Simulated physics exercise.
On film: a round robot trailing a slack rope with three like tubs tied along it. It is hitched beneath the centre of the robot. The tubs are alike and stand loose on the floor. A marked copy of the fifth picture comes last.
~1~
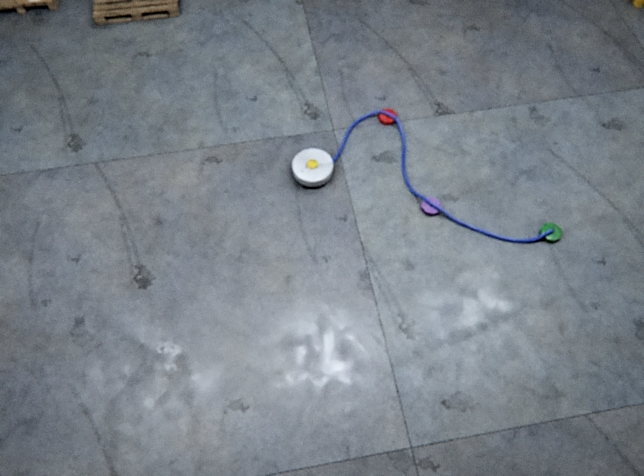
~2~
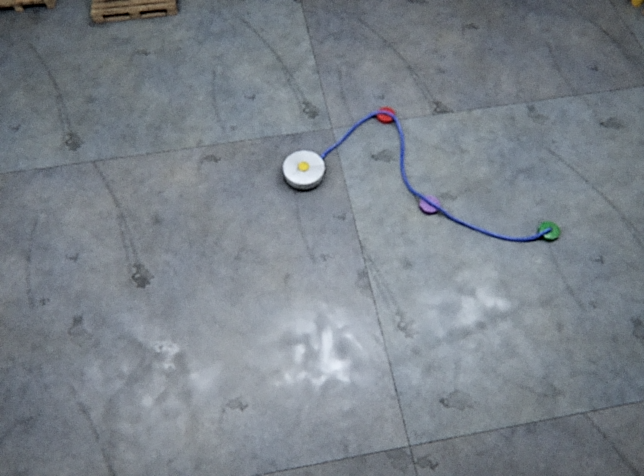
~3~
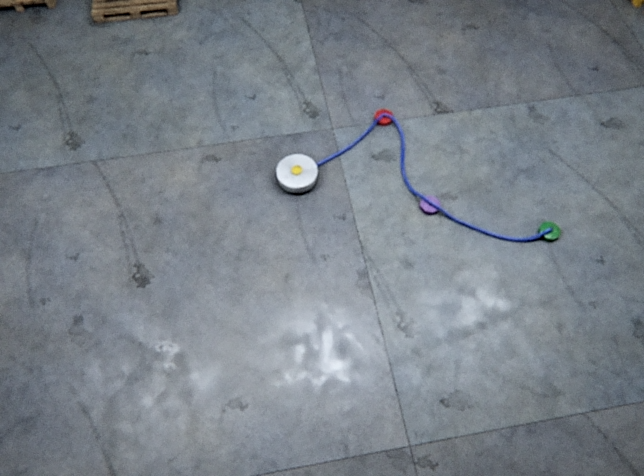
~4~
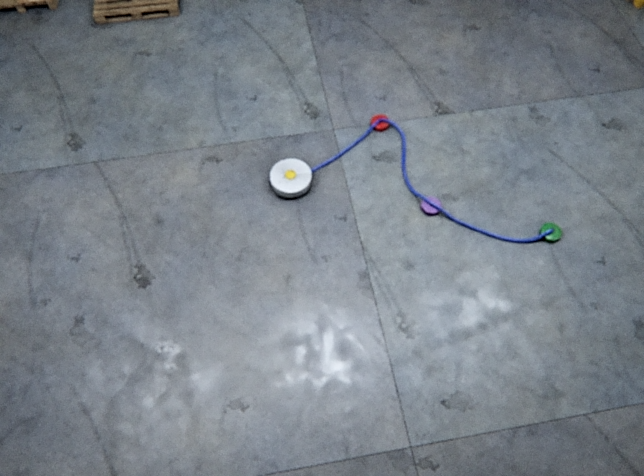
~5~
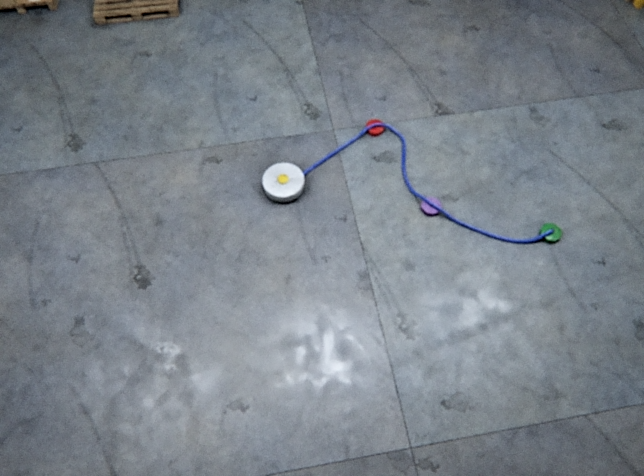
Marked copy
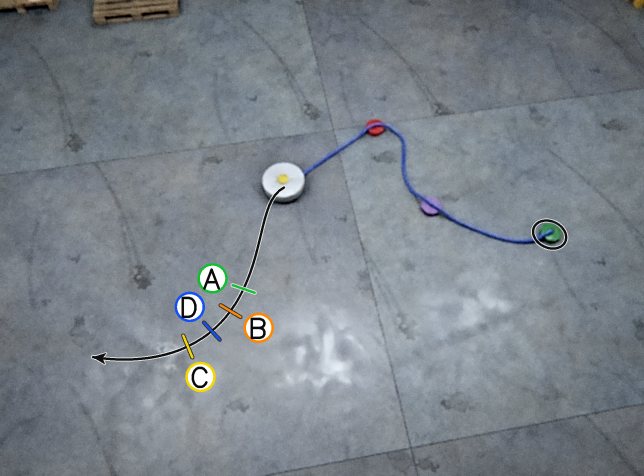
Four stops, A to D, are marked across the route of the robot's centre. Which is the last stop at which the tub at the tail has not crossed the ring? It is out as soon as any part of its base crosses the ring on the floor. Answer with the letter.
Up to mark C.
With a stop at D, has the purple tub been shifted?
By then, no.
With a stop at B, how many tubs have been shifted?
One.
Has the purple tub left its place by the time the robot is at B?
By then, no.
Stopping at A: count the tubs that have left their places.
By then, one.
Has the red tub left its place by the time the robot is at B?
Yes.
On the marked copy, A at (244, 289); B at (231, 311); C at (188, 346); D at (212, 331); the ring at (550, 234); the route from (284, 187) via (235, 305) to (93, 357).
Taking C. A third of the way, robot (259, 236); green tub (551, 233); purple tub (431, 206); red tub (338, 158).
Two thirds of the way, robot (236, 298); green tub (551, 233); purple tub (431, 206); red tub (309, 202).
When it is over, robot (186, 344); green tub (549, 232); purple tub (421, 214); red tub (299, 264); the ringed tub at the far end is still in its ring.
As for the rest, A is safe but short; B is safe but short; D is safe but short.
